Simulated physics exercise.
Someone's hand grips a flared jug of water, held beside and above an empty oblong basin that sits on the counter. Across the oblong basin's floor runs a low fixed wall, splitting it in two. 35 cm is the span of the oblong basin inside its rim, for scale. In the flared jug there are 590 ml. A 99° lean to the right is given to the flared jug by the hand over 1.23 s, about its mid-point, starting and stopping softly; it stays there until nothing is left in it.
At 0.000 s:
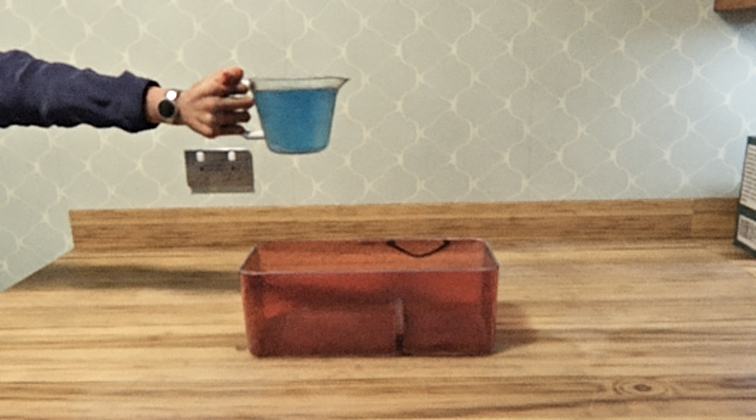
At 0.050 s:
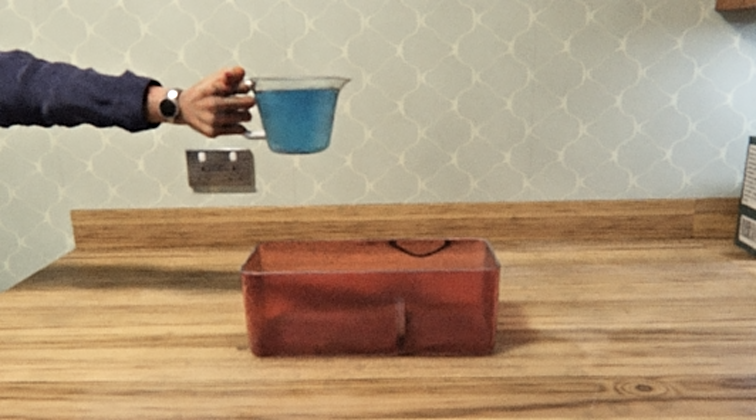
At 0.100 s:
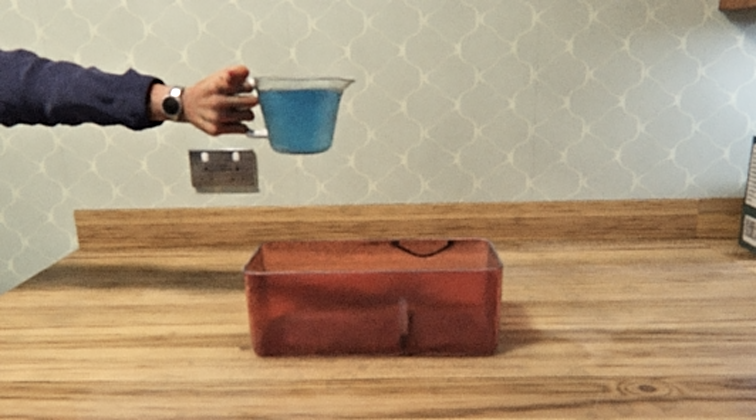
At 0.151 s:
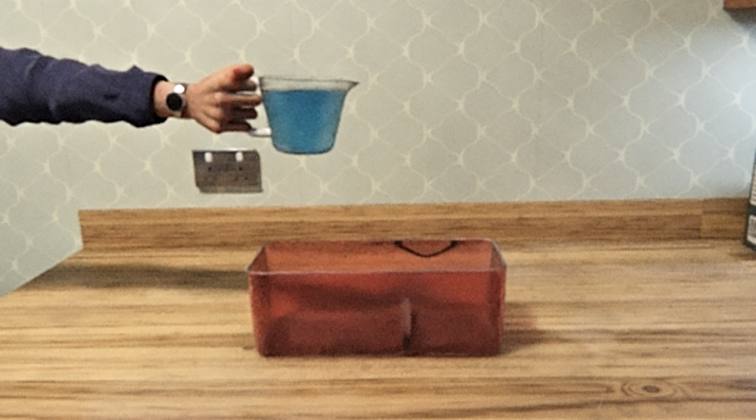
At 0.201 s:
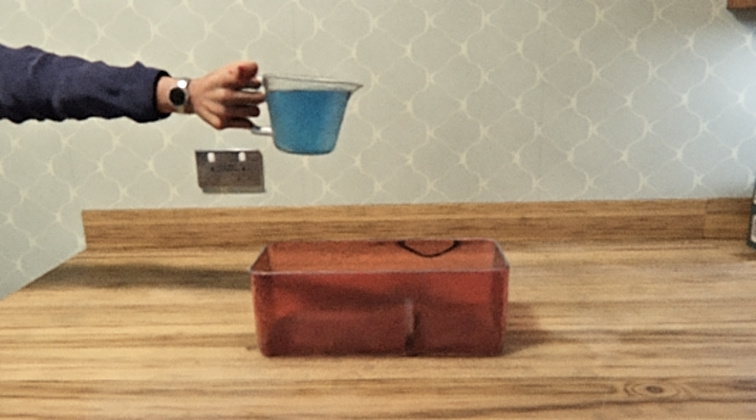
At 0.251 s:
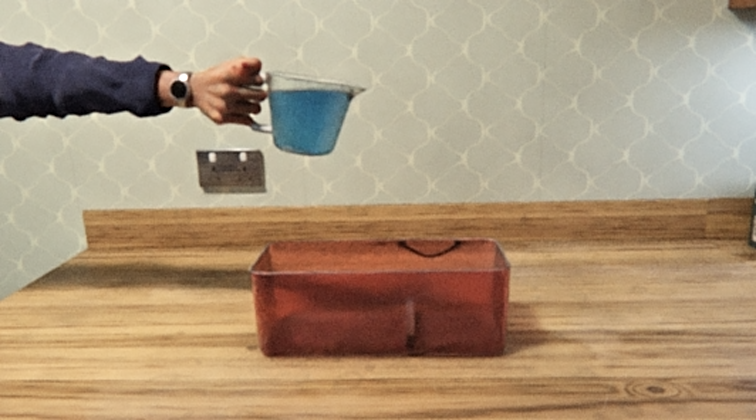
A hand holding a clear jug of blue water above a red oblong basin on a wooden counter, tilting it slightly right.
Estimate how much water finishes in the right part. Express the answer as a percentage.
I would say 66 per cent.
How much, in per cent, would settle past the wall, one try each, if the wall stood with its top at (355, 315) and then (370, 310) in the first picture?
90 then 90 %.
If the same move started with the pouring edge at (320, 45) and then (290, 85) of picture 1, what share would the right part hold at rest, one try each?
40 in a hundred, followed by 15 in a hundred.
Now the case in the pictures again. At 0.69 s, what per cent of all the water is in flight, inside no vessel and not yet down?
Share: Roughly 24 per cent.
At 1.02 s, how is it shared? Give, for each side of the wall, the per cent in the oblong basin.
Near 6 on the left, 58 on the right.
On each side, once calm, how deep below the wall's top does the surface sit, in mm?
Left side: Around 24 mm. Right side: Around 8 mm.
By 0.69 s the tilt is 60° and 69 per cent is still to pour, 0 is left of the wall and 6 right of it.
By 1.02 s the tilt is 92° and 14 per cent is still to pour, 6 is left of the wall and 57 right of it.
By 1.36 s the tilt is 99° and 0 per cent is still to pour, 24 is left of the wall and 73 right of it.
By 1.73 s the tilt is 99° and 0 per cent is still to pour, 33 is left of the wall and 66 right of it.
At rest 33 per cent lies left of the wall, 66 right of it and 2 outside.
